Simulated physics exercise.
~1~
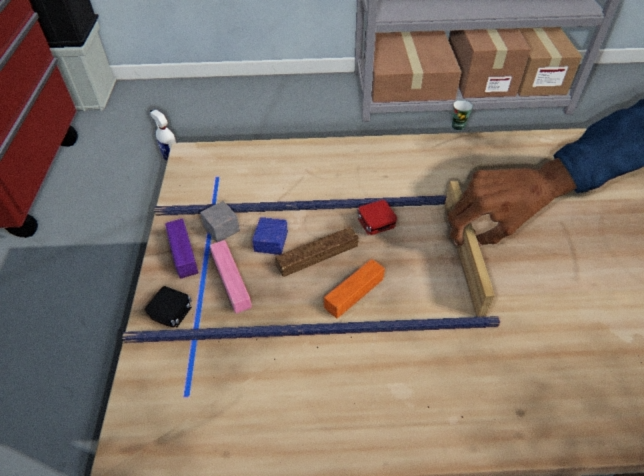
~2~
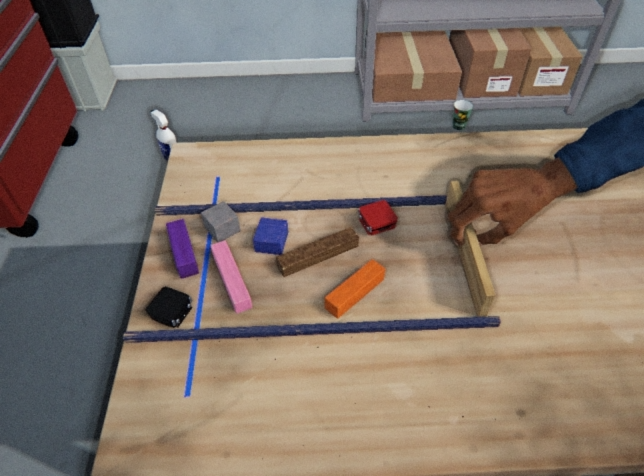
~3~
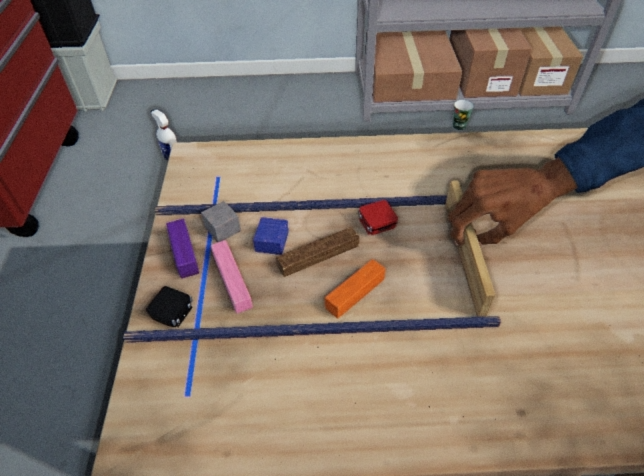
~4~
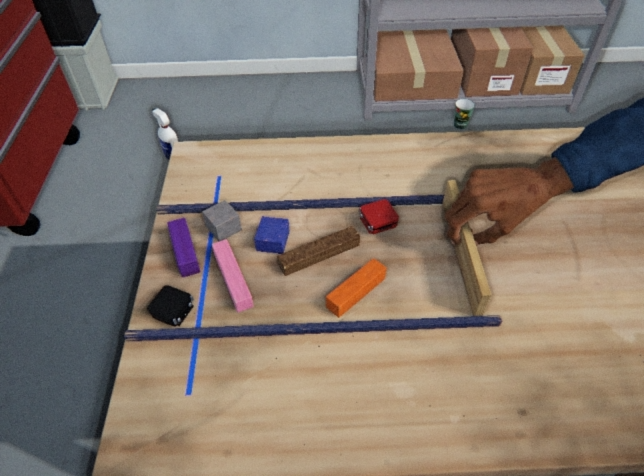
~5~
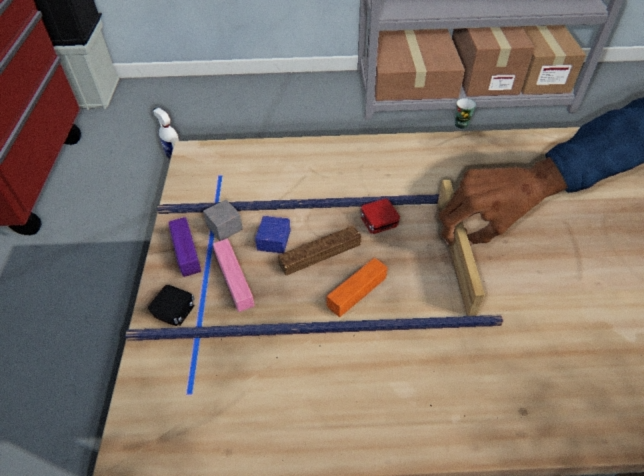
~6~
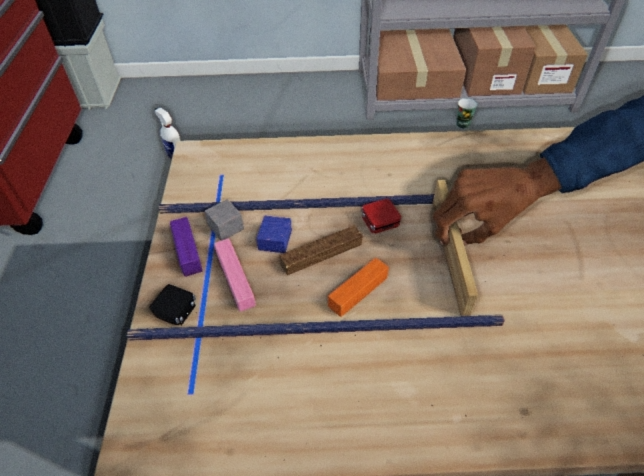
On a wooden tabletop, coloured blocks and sticks lie scattered between two dark rails, near a blue line of tape, while a hand at the right holds an upright board, at first nearly still, then slides it slightly left.
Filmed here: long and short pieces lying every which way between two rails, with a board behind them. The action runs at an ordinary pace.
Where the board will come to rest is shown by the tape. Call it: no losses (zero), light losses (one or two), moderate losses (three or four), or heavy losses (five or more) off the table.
Light losses.
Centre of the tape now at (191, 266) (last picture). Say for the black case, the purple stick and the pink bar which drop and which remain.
Starting with the black case, it ends up falling, then the purple stick ends up falling, then the pink bar ends up falling.
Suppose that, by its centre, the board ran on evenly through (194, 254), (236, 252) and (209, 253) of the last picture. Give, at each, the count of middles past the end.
Taking the places in turn, the counts are 3, 0 and 2.
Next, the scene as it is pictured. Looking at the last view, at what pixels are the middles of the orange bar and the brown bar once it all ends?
The orange bar stops around (194, 296); the brown bar around (179, 272).
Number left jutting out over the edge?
That would be 1.
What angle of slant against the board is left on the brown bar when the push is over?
It comes to around 30 degrees.
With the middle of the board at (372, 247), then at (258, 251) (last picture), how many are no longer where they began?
The count is 2 at the first point and 8 at the second.
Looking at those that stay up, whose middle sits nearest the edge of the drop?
It's the pink bar that is foremost.
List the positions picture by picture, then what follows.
Black case (169, 308); purple stick (182, 248); grey block (220, 222); board (467, 245); tape (205, 268), in the first picture.
Purple stick (182, 248); red case (378, 219), in the second picture.
Grey block (221, 222); orange bar (356, 288), in the third picture.
Black case (171, 307); board (464, 244), in the fourth picture.
Purple stick (185, 246); brown bar (320, 250), in the fifth picture.
Black case (174, 306); purple stick (186, 246); grey block (224, 220); board (453, 244); tape (209, 265), in the sixth picture.
Soon after, none off yet; black case at rest near (174, 306); purple stick at rest near (186, 246); grey block at rest near (224, 220).
After that, none off yet; black case displaced about its own width near (147, 309); purple stick displaced a little near (172, 245); grey block displaced about its own width near (202, 216).
In the end, the number that fall off is one or two; gone, purple stick and black case.
